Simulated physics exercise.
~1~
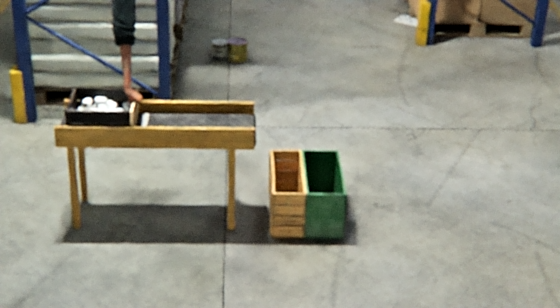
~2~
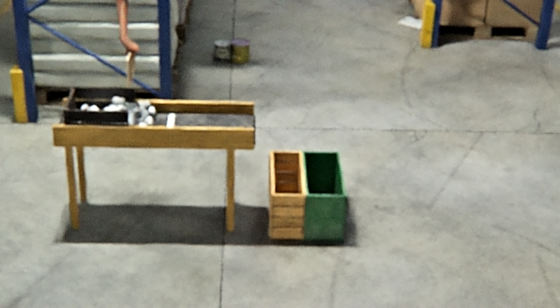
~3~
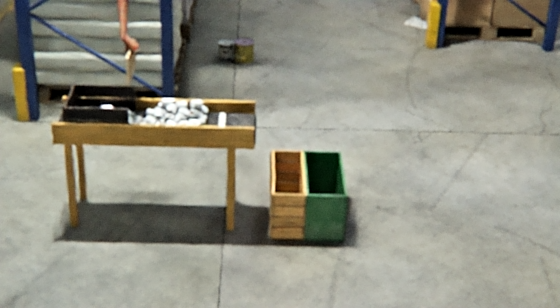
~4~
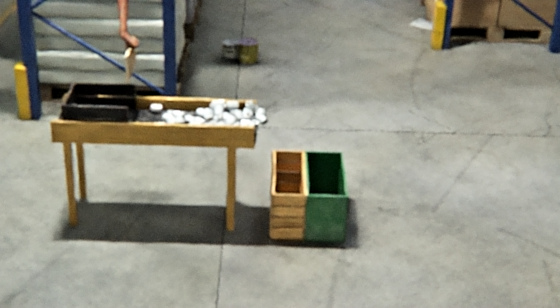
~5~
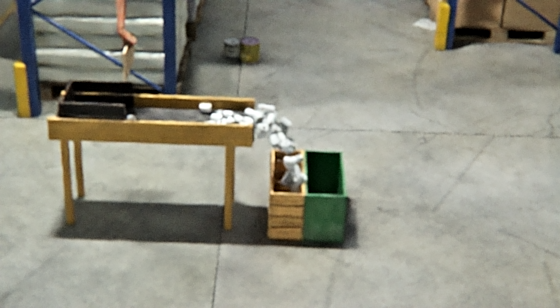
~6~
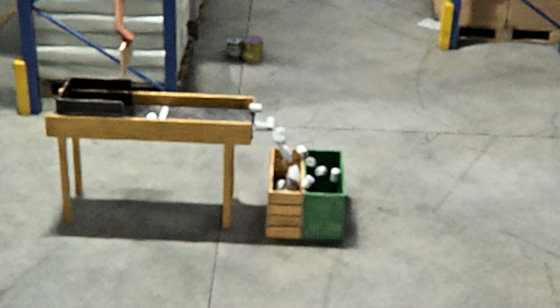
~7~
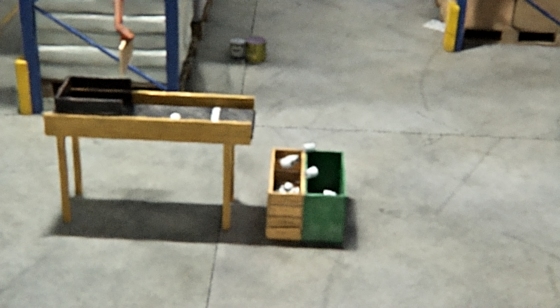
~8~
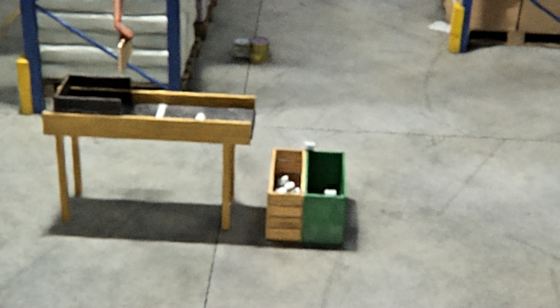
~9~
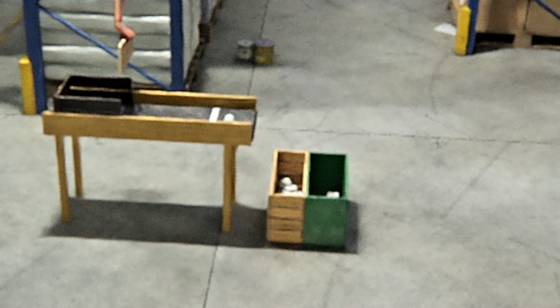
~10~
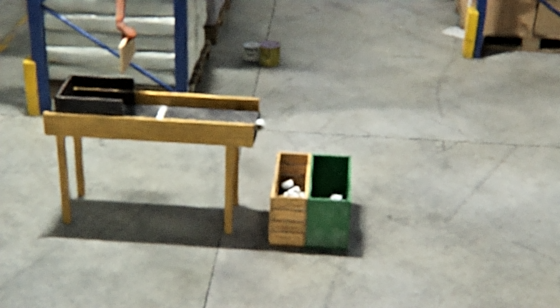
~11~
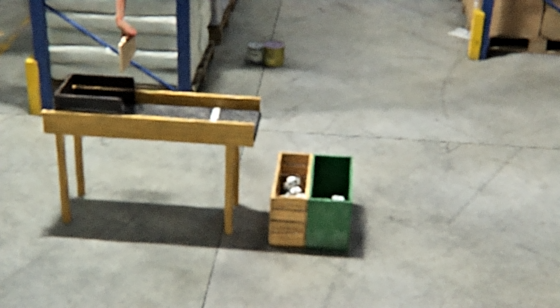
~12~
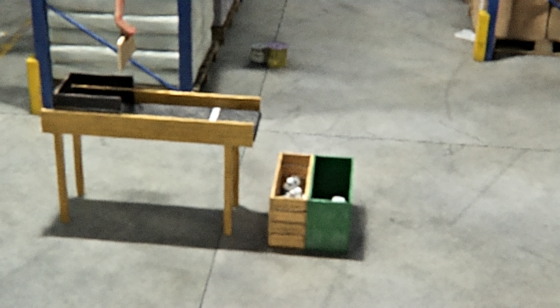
White paper rolls sit in a black pen at the left end of a wooden-sided table with a dark belt, seen from slightly above on a grey warehouse floor. A wooden box and a green tote stand side by side past its right end, with blue racking behind. A hand reaches down at the pen, the gate lifts, and the rolls travel right in a loose heap. They spill off the end and tumble into both containers, a few stragglers following. Finally the belt is clear of rolls, with more showing in the wooden box than in the green tote.
